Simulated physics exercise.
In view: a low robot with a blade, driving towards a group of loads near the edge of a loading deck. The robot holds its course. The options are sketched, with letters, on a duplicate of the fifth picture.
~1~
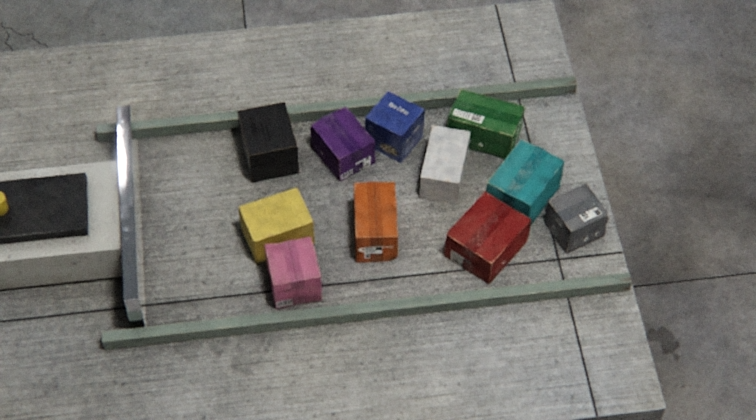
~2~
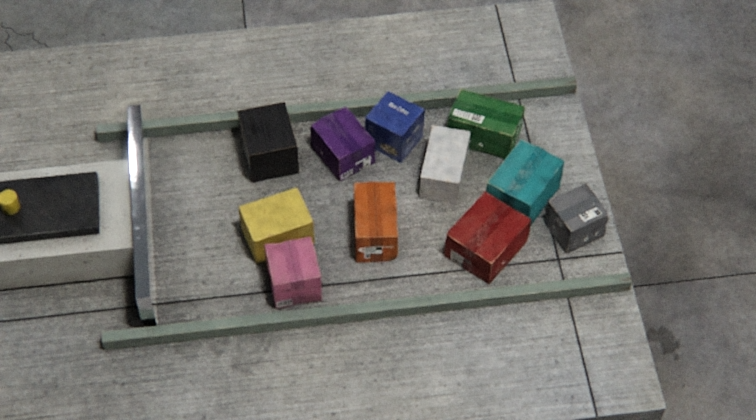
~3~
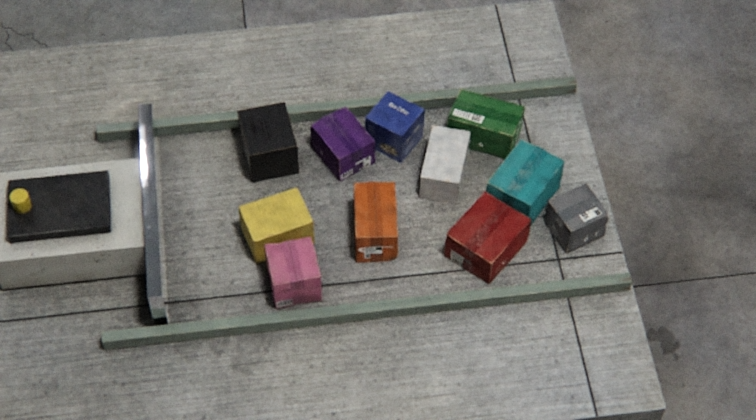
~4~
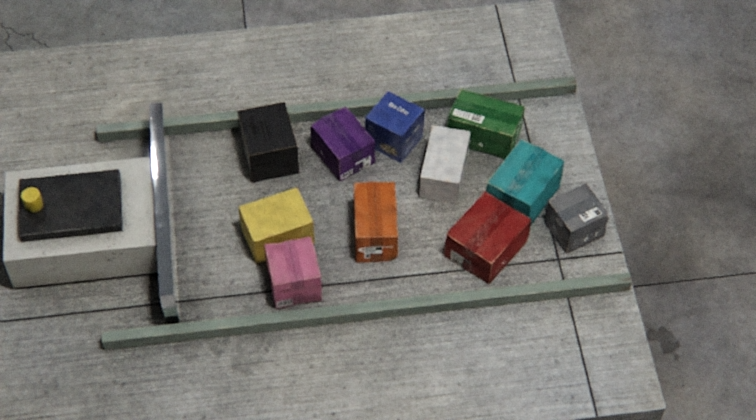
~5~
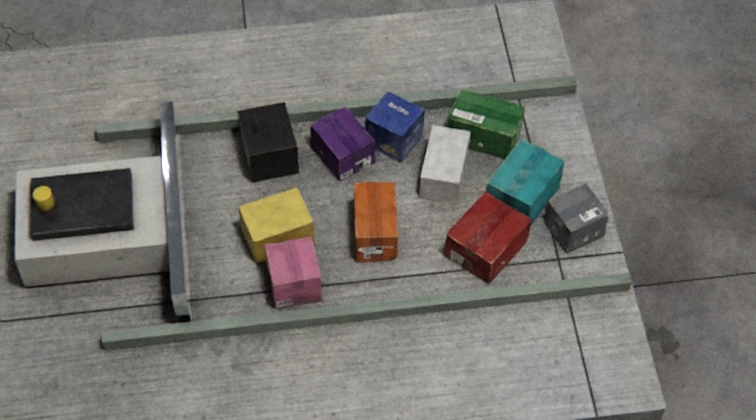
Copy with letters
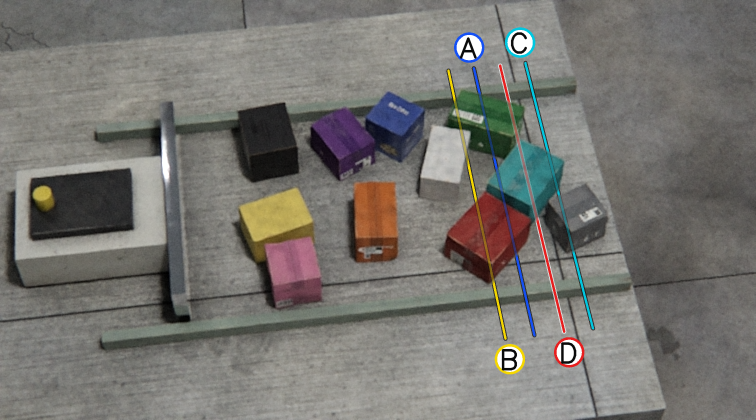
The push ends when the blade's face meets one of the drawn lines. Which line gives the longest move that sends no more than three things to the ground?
B is the last line within the limit.
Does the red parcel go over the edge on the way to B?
No.
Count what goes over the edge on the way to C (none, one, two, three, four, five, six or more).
By then, six or more.
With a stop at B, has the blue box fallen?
No.
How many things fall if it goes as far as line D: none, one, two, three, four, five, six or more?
Six or more.
On the copy, A at (502, 193); B at (475, 196); C at (557, 187); D at (530, 190).
On B. First, robot (200, 190); pink box (322, 270); blue box (404, 127).
Then, robot (309, 179); grey parcel (587, 217); green parcel (553, 119).
Finally, robot (392, 170); turquoise box over the edge; green parcel over the edge; three fallen.
By contrast, A drops five; C drops eight; D drops seven.
